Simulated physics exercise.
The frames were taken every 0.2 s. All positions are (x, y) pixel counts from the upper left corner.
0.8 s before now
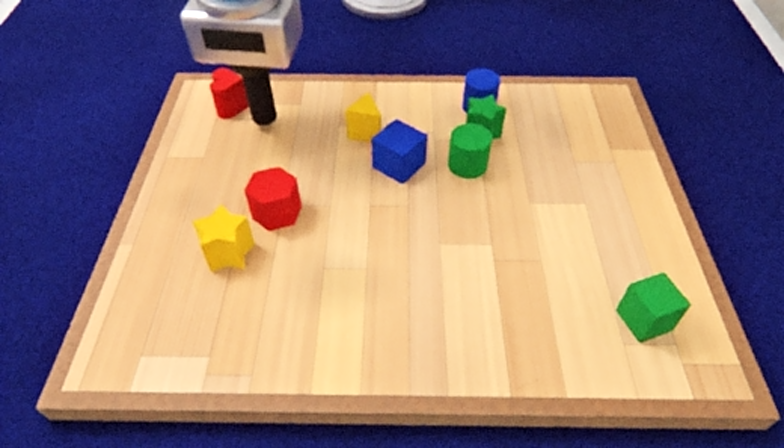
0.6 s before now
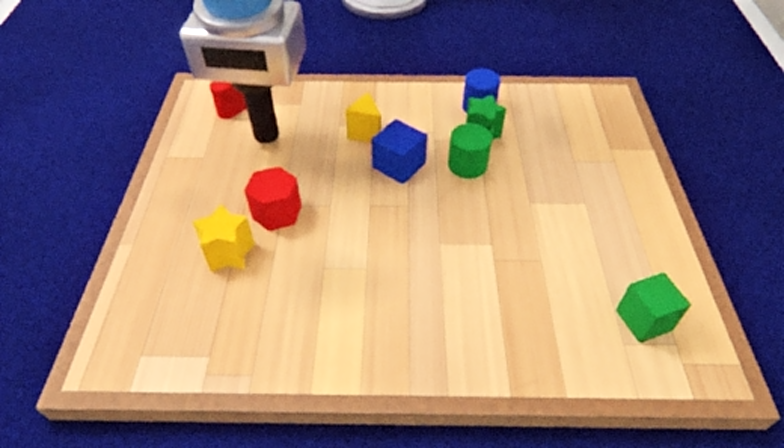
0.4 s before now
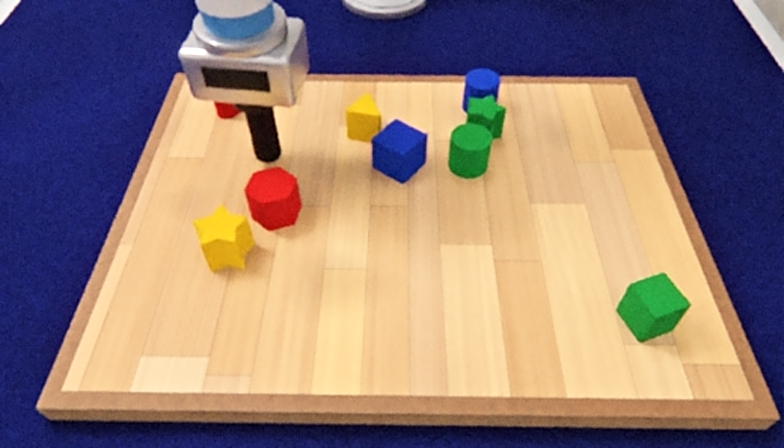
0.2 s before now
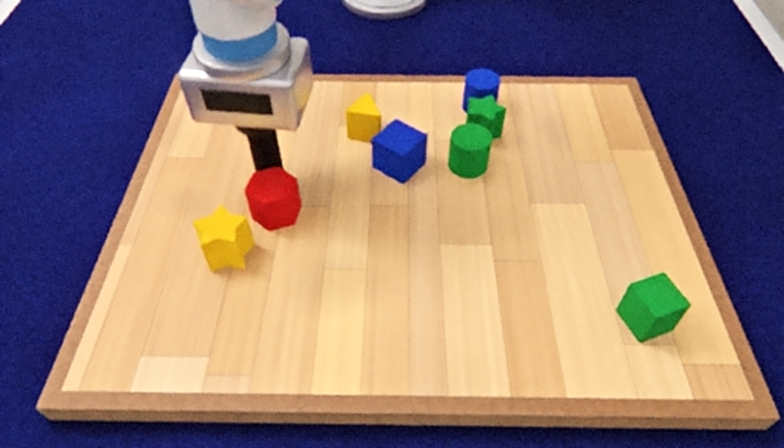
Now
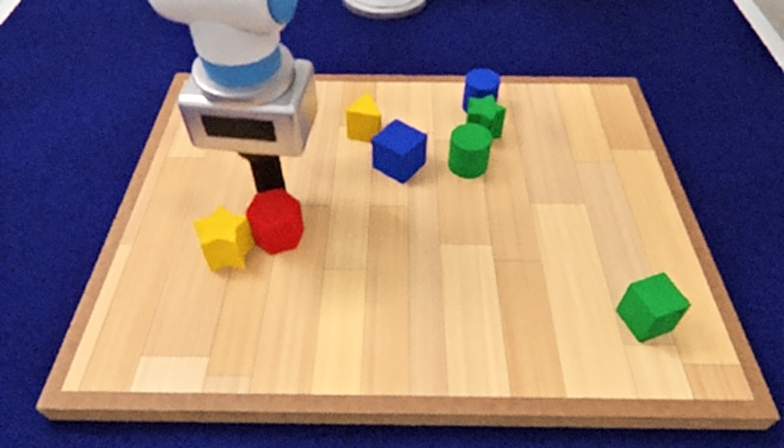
A robot arm with a black rod reaches over a light wooden board on a blue surface, seen from a fixed, raised view. A red hexagon and yellow star sit at left, a red block in the far left corner, yellow, blue and green blocks near the far middle, and a green one at lower right. The rod moves steadily nearer, meets the hexagon and pushes it slightly forward beside the star.
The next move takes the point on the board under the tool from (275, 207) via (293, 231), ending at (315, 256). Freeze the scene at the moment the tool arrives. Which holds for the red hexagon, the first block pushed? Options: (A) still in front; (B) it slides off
The correct letter is B.
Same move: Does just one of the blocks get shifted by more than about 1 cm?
It seems so.
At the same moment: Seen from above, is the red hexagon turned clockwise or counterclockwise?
Top view: Clockwise.
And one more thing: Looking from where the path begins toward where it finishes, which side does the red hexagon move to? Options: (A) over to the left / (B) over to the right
I'll go with B - over to the right.
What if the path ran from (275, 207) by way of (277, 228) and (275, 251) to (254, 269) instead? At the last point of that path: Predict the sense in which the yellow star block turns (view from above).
It is turned clockwise.
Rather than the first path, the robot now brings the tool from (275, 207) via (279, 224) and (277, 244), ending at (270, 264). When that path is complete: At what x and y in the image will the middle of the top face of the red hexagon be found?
It will end up at (270, 269).
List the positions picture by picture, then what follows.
Tip of the tool (265, 118), middles of tops, yellow star block (219, 225), red hexagon (271, 184), in the first frame.
Tool (267, 135), nothing pushed, in the second frame.
Tool (269, 154), nothing pushed, in the third frame.
Tool (271, 175), nothing pushed, in the fourth frame.
Tool (273, 199), yellow star block (219, 225), red hexagon (273, 207), in the fifth frame.
The first path, step by step. Halfway along, tool (291, 224); yellow star block (218, 227), turned 15° clockwise; red hexagon (277, 235), turned 35° clockwise.
At the end, tool (314, 248); yellow star block (218, 227), turned 15° clockwise; red hexagon (278, 252), turned 65° clockwise.
